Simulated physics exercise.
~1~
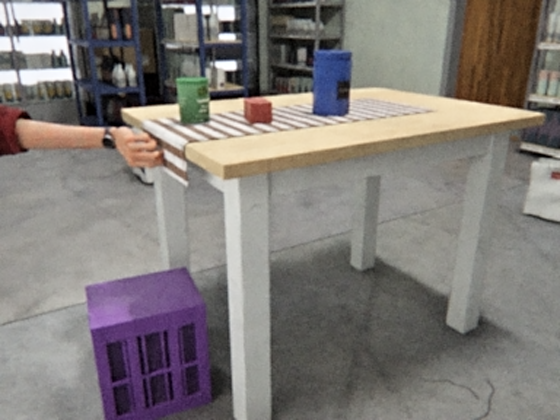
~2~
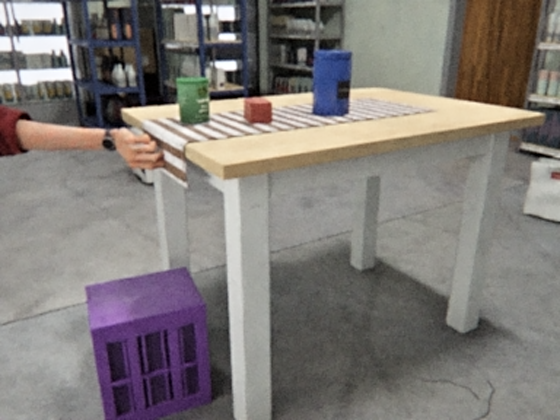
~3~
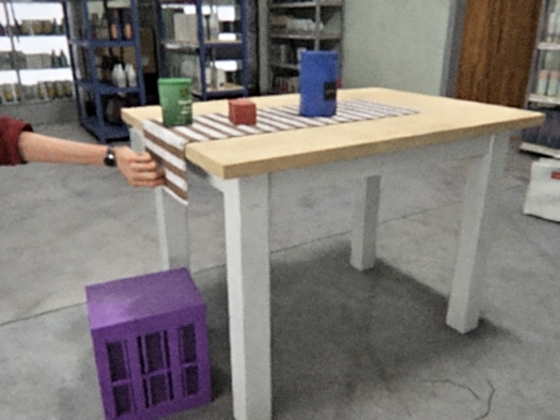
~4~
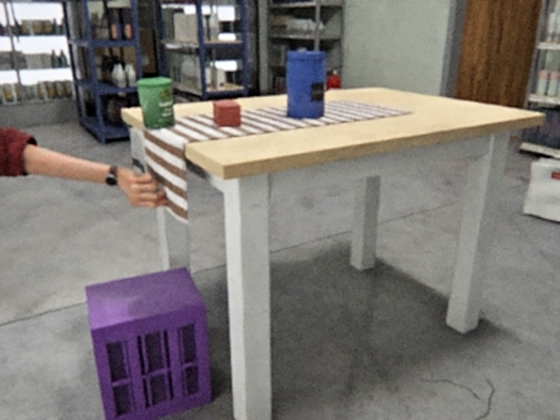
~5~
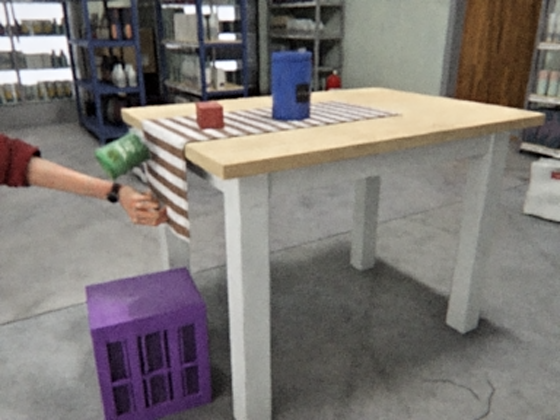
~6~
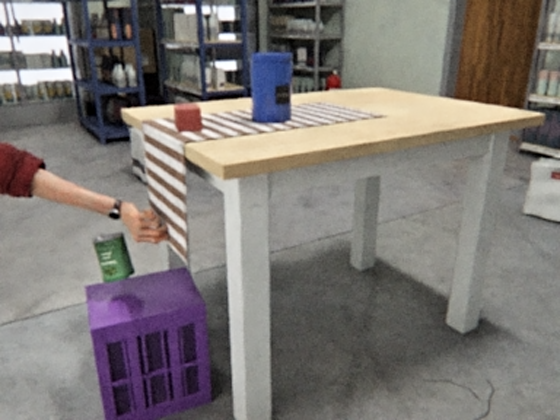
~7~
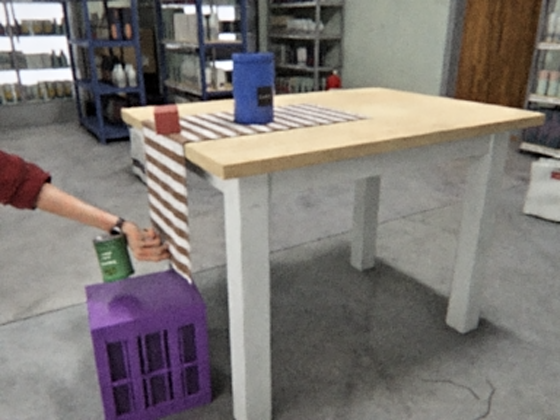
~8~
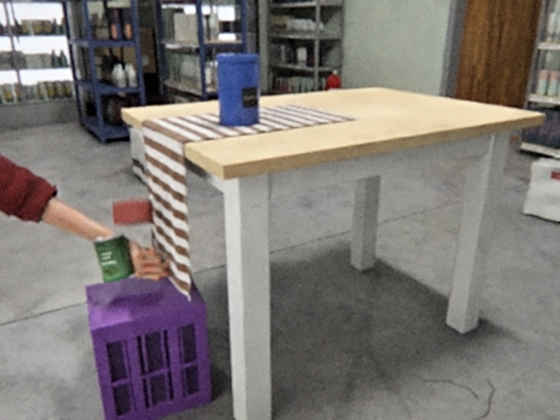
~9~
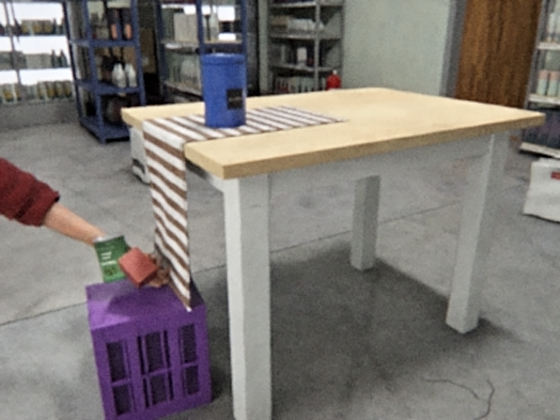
Hand pulling striped brown cloth down off a table onto a purple crate, green tin then red block dropping, blue canister staying on.
